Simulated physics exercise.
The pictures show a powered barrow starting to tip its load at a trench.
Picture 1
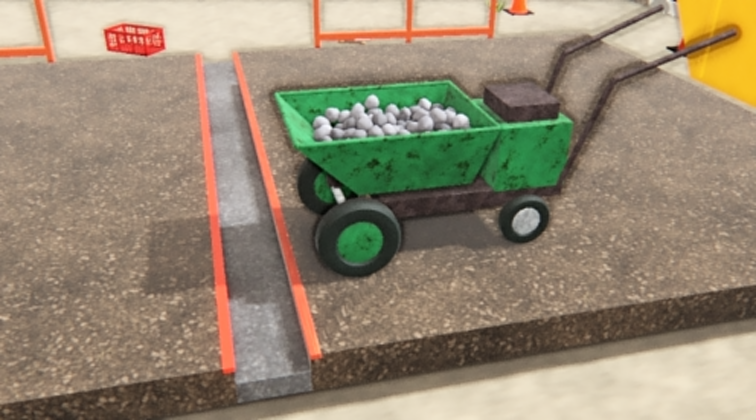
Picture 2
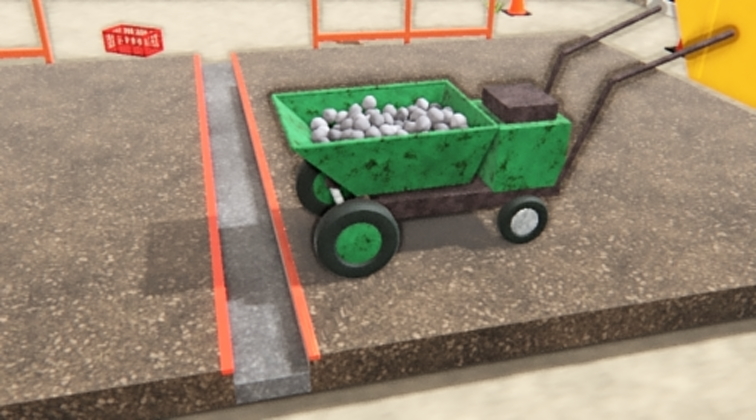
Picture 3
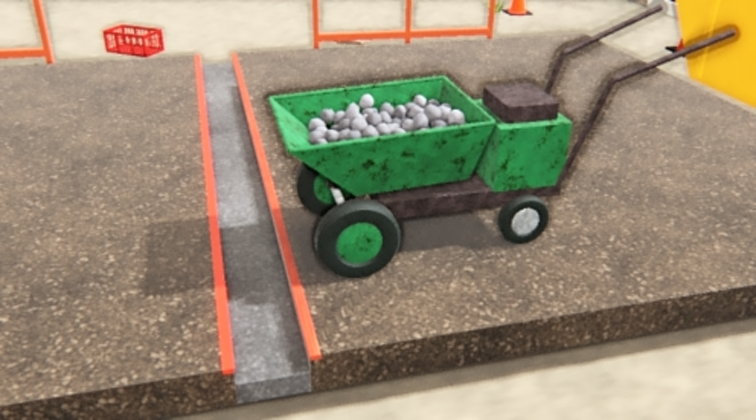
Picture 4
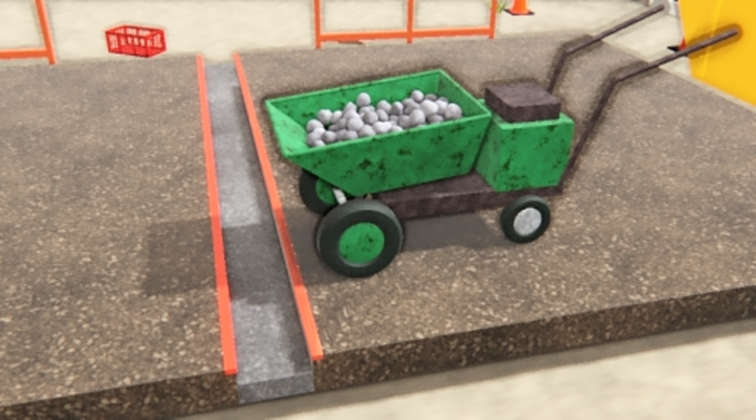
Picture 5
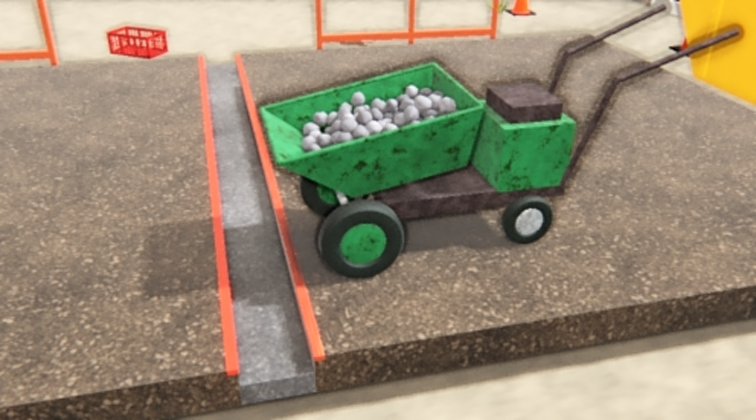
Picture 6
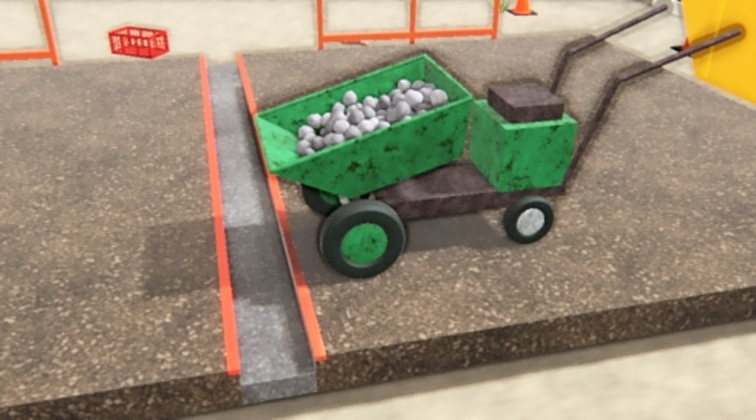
Green powered barrow loaded with grey cobbles standing beside a shallow orange-edged trench, its skip slowly tilting down toward the left.
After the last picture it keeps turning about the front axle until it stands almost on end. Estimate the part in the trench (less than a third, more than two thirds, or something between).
Between the edges lies under a third of the load.
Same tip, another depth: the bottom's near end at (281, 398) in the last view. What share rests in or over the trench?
It comes to 10 per cent or so.
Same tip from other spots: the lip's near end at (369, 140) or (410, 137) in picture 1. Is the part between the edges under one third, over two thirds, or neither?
At the first place between a third and two thirds, at the second between a third and two thirds.
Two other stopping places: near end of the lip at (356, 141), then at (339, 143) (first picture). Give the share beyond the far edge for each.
In turn 10 and 20 in a hundred.
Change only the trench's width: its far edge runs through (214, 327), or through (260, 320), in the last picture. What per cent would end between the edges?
In turn 20 and 0 in a hundred.
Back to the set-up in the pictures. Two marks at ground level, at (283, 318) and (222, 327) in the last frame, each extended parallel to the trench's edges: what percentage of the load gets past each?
Near 60 % and 50 %.
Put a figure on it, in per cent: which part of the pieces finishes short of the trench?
Close to 0 per cent.
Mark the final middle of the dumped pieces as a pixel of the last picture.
Close to (179, 255).
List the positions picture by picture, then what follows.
The first frame shows lip of the skip at (297, 147), level; top of the load at (379, 121), round cobbles; first edge of the trench at (304, 312); far edge at (224, 323), the trench under half as wide as the skip, and shallow for its width.
The second frame shows lip of the skip at (294, 149), level; top of the load at (390, 132).
The third frame shows lip of the skip at (290, 151), tipped barely; top of the load at (388, 130).
The fourth frame shows lip of the skip at (285, 156), tipped a little; top of the load at (414, 108).
The fifth frame shows lip of the skip at (279, 163), tipped a little; top of the load at (420, 111).
The sixth frame shows lip of the skip at (271, 172), tipped clearly; top of the load at (412, 106); first edge of the trench at (309, 313); far edge at (229, 325).
Soon, skip tipped steeply; all in the skip.
A while on, skip tipped right over; about two thirds in the skip; a stray few in or heaped over the trench; about a third beyond it; a stray few falling.
Towards the end, skip tipped right over; about half in the skip; a small part in or heaped over the trench; about half beyond it.
Finally, skip tipped right over; about half in the skip; a small part in or heaped over the trench; about half beyond it.
